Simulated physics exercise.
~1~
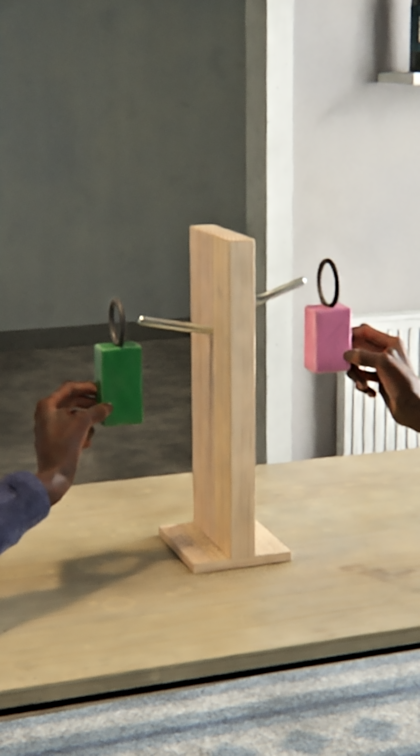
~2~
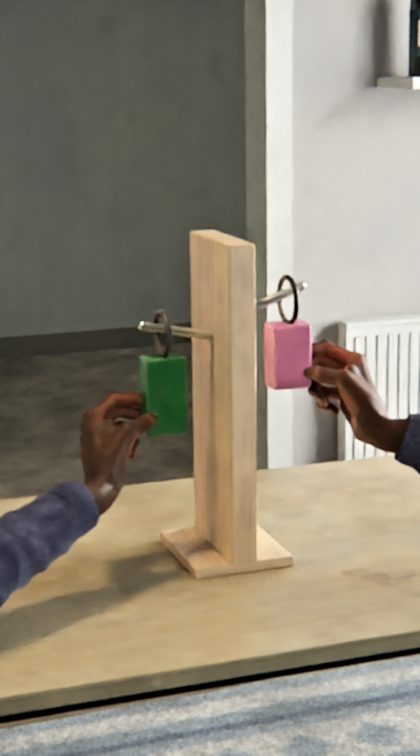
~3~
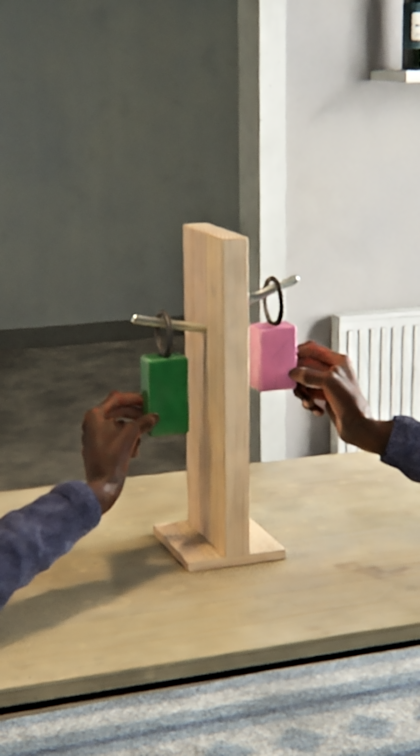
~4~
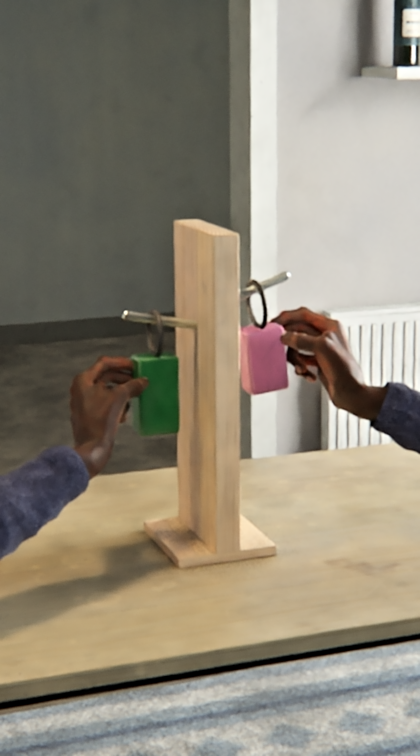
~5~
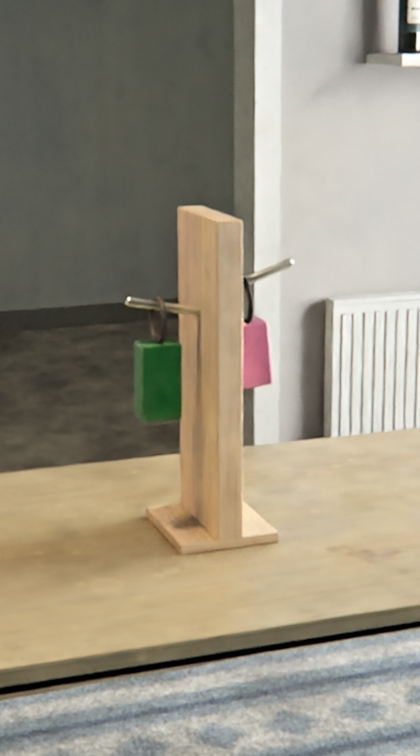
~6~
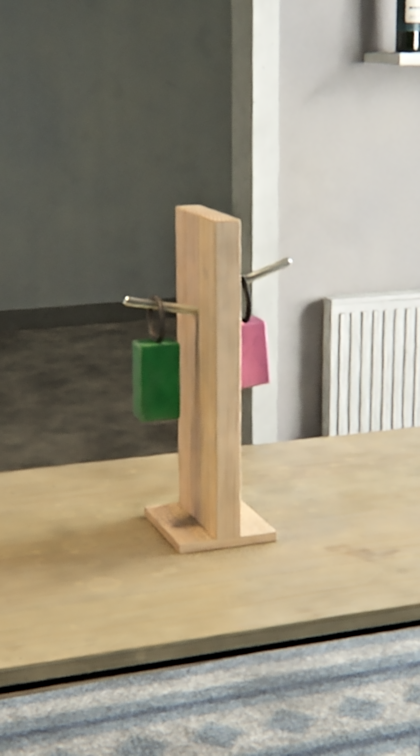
On a wooden table, two hands hang green and pink pouches on a stand's pegs and withdraw.
